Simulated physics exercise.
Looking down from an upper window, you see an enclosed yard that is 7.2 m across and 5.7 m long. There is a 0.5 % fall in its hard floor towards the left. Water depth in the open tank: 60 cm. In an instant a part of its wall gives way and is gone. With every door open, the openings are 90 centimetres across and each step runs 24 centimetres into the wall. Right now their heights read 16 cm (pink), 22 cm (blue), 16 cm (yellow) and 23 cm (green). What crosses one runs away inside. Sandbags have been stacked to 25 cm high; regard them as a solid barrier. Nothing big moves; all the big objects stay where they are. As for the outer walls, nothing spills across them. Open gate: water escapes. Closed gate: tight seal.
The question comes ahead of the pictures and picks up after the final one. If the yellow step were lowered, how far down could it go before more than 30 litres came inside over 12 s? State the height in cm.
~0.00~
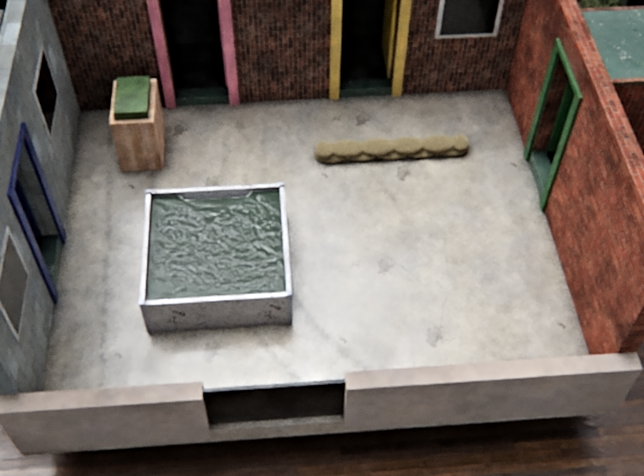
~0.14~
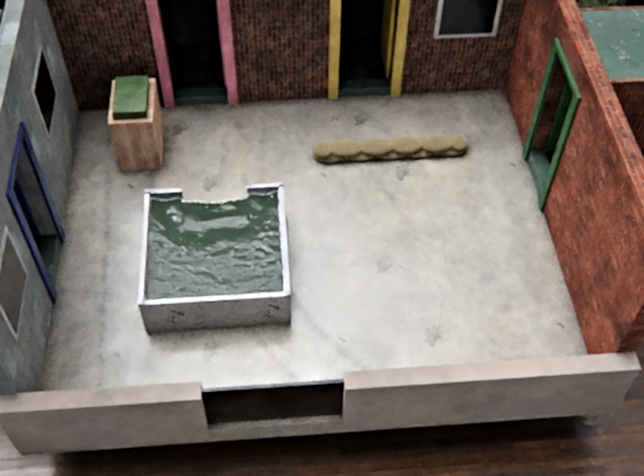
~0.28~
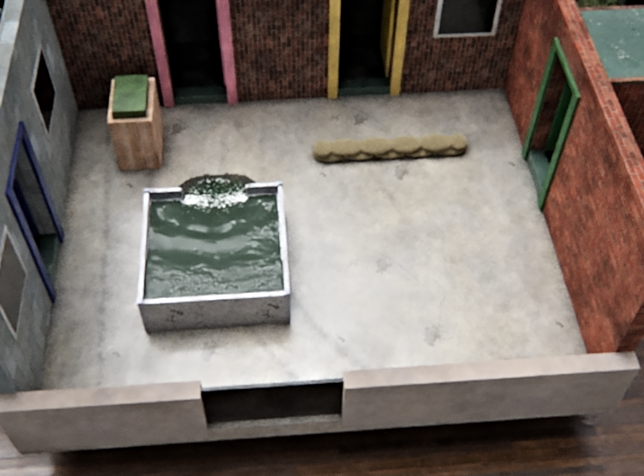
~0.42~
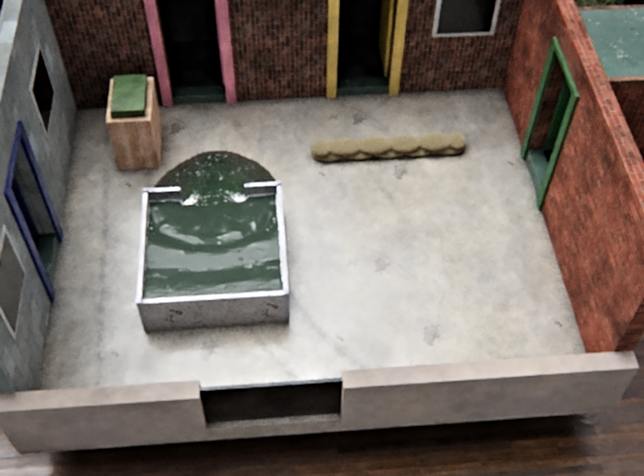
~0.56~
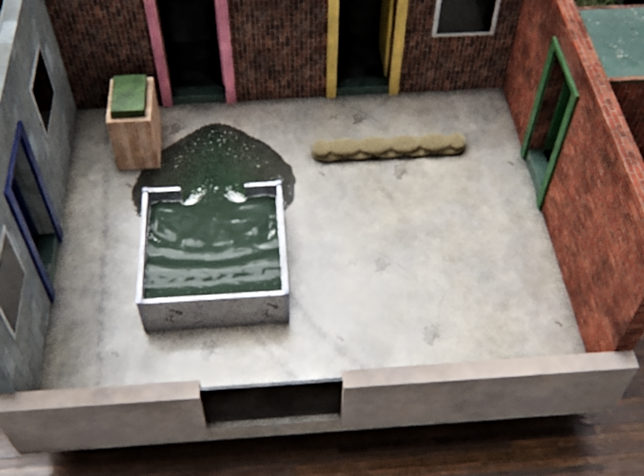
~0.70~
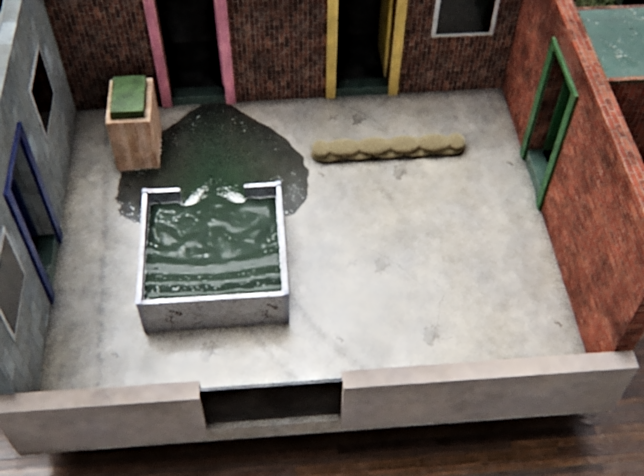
Down to about 6.5 cm.
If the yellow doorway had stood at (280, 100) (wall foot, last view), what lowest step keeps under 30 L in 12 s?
It needs roughly 15 cm.
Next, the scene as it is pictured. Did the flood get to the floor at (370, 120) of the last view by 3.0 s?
At that moment it's submerged.
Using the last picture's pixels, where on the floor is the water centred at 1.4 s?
The centre of all the water is around (215, 229).
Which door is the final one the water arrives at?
Door: Green.
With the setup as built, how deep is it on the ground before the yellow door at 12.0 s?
It comes to about 7.5 centimetres deep.
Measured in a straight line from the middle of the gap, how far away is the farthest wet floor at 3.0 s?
The front sits around 5.4 m out.
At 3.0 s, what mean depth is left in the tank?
Some 29 cm.
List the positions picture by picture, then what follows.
The open tank at (216, 244) is whole and still, 60 cm deep; the yellow door at (368, 50) is dry, in the first frame.
The front is at a hidden place, 0.3 m from the gap on the far side; 0.2 m2 of floor is wet, 60 cm left at the back, in the second frame.
The gap is on the far side, the front 0.8 m out at (202, 180); the back of the open tank holds 60 cm, in the third frame.
The front is at (204, 157), 1.3 m from the gap on the far side; 1.7 m2 of floor is wet, 60 cm left at the back, in the fourth frame.
Water pours out on the far side and has run 1.9 m, to (215, 127); about 5 cm deep outside, 56 cm at the back, in the fifth frame.
The gap is on the far side, the front 2.5 m out at (215, 105); the back of the open tank holds 51 cm; the yellow door at (365, 48), 3.5 m from the gap, is still 1.8 m from the nearest water, in the sixth frame.
After 1.4 s water covers 20 % of the floor, deepest (36 cm) near (220, 215); it has not reached the yellow door.
After 3.0 s water covers 35 % of the floor, deepest (24 cm) near (164, 110); 10 cm at the yellow door, 0 litres in over its 16 cm step.
After 12.0 s water covers 95 % of the floor, deepest (9 cm) near (251, 409); 8 cm at the yellow door, 0 litres in over its 16 cm step.
At the yellow door as built, the water arrived by 1.7 s and peaked near 12 cm at 2.2 s.
With a step of 5 cm, 54 litres would have come in within the 12 s; with 7 cm, 21 litres. So under 30 litres takes about 6.5 cm.
